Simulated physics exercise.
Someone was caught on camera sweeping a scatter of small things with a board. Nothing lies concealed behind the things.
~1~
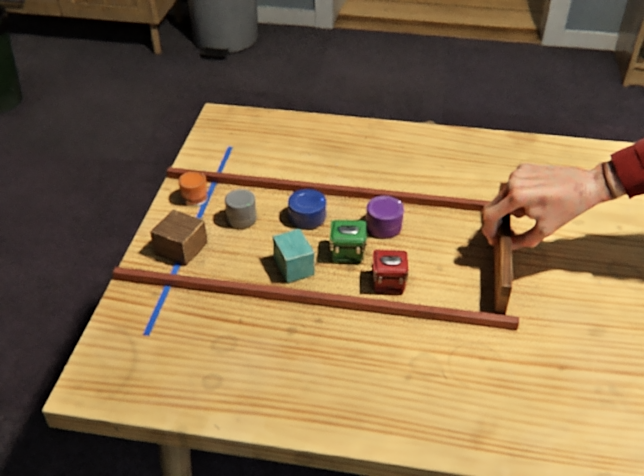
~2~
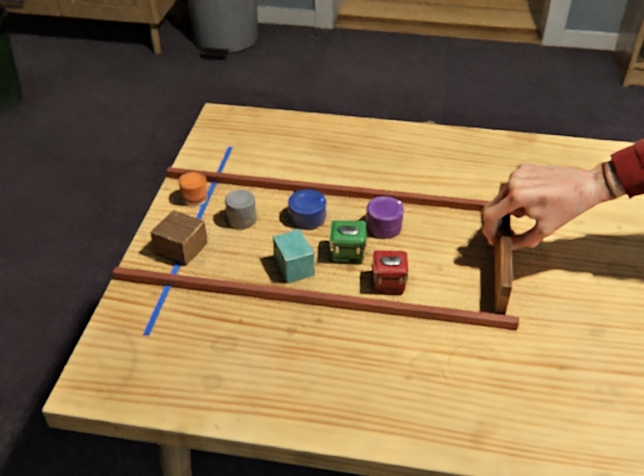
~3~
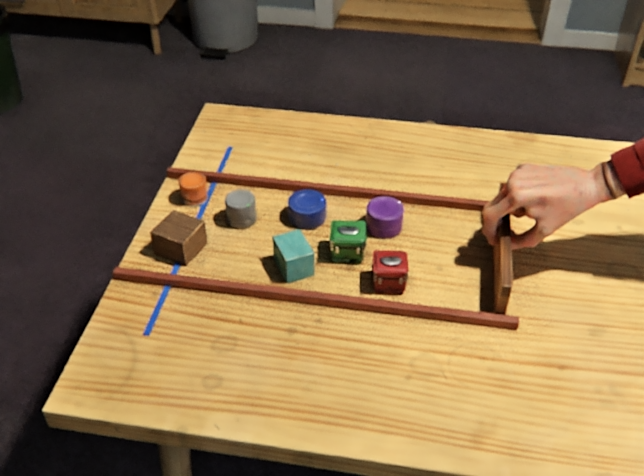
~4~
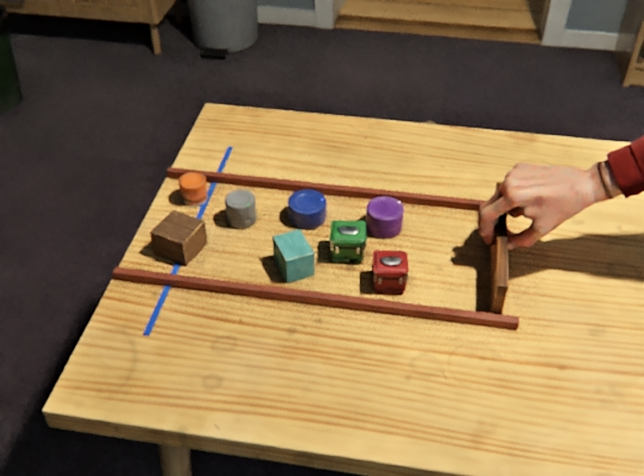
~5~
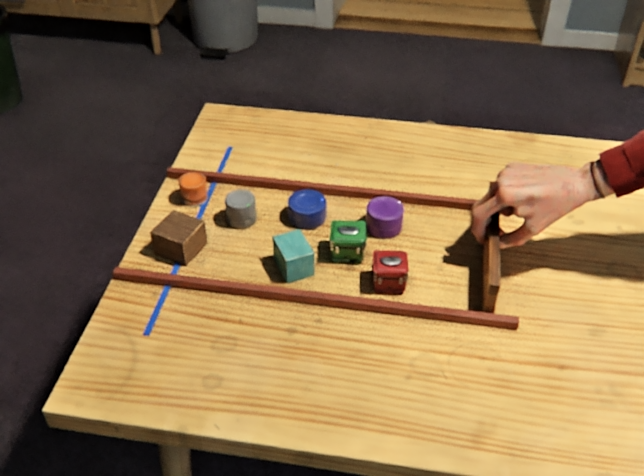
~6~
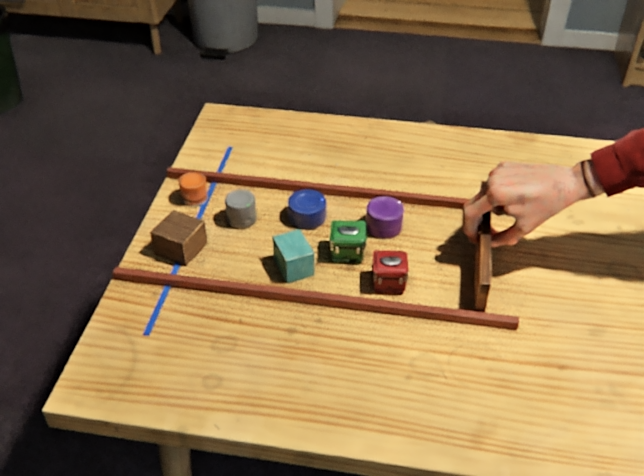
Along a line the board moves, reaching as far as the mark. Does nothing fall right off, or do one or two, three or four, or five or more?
One or two fall off.
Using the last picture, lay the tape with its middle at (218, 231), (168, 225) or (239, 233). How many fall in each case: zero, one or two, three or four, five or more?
Tape one gives just one or two, tape two gives five or more, and tape three gives none at all.
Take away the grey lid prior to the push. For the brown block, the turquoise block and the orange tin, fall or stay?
Brown block: Down; turquoise block: Still up; orange tin: Down.
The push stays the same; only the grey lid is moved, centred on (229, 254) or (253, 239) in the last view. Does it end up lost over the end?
First place, it is gone; second place, it is safe.
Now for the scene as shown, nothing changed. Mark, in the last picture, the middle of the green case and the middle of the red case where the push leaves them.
Okay, so first (174, 221), and next (164, 245).
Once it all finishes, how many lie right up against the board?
That number would be 3.
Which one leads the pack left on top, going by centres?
That would be the blue lid.
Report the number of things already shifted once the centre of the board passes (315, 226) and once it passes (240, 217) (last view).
The counts are 6 and 8.
Soon after, none off yet; orange tin at rest near (193, 189); brown block at rest near (180, 237); grey lid at rest near (241, 209).
In the end, the number that fall off is one or two; gone, brown block and orange tin.
